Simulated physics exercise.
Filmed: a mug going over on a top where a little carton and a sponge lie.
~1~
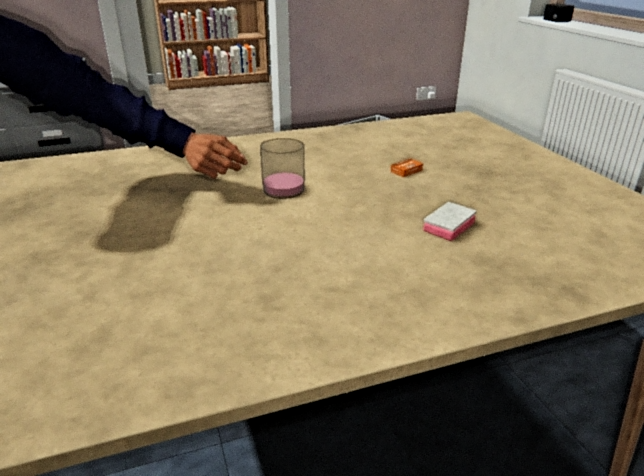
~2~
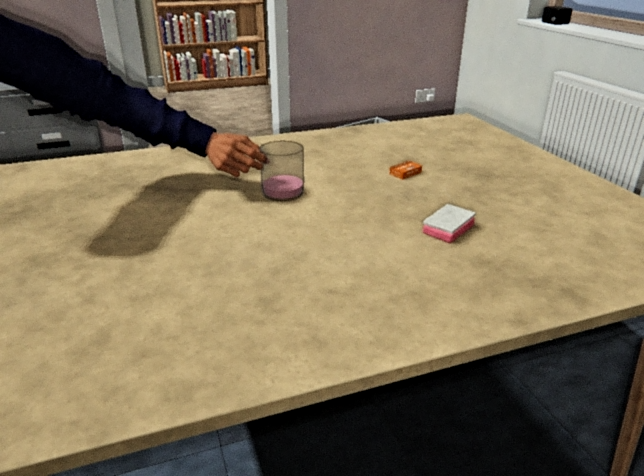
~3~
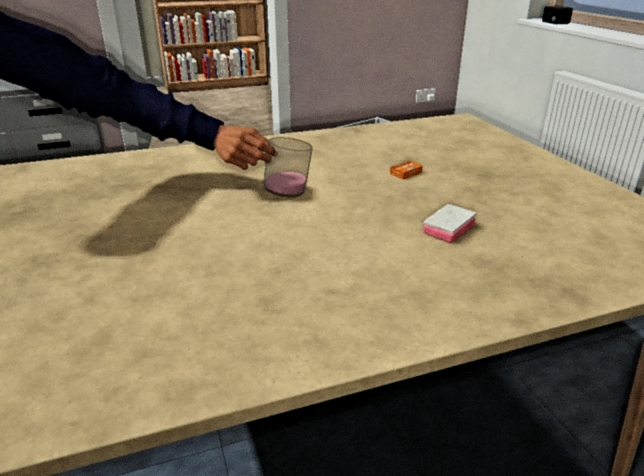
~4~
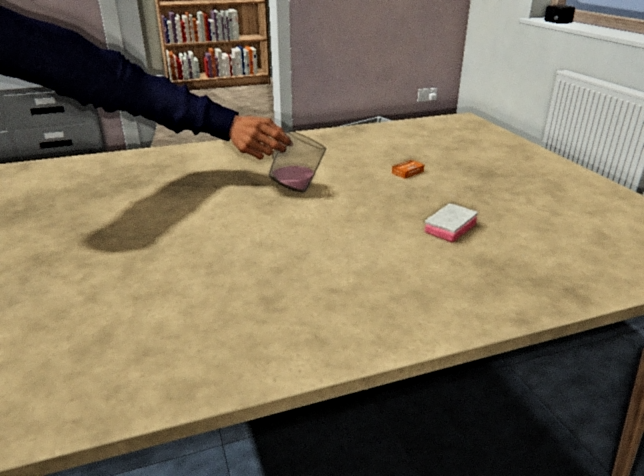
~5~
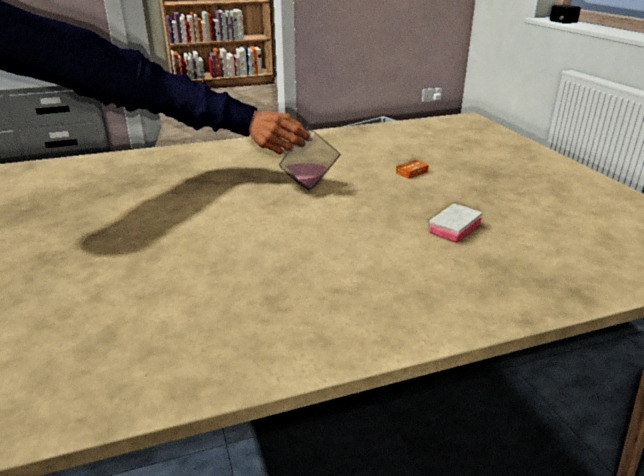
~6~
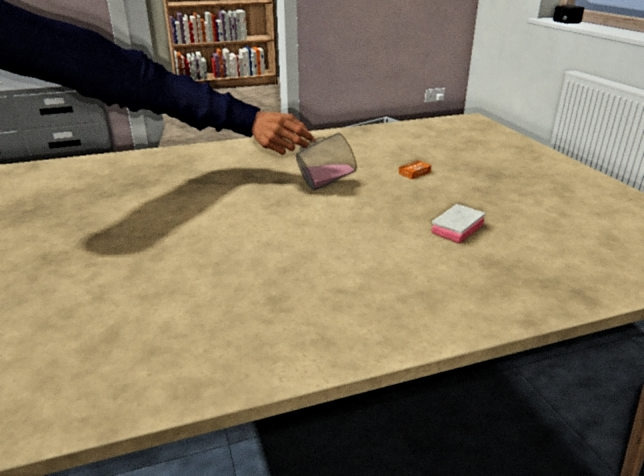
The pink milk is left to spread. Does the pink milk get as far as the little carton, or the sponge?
Well, the little carton does get wet, while the sponge is not touched.
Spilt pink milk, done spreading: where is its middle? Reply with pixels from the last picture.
The centre comes to rest around (418, 170).
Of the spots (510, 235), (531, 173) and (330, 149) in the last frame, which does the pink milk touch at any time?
Spot by spot: Missed, then missed, then missed.
Next, the puddle covers about as much as a saucer; the little carton is in it; the sponge is clear of it.
After that, the puddle covers about as much as a plate; the little carton is in it; the sponge is clear of it.
Finally, the puddle covers about as much as a plate; the little carton is in it; the sponge is clear of it.
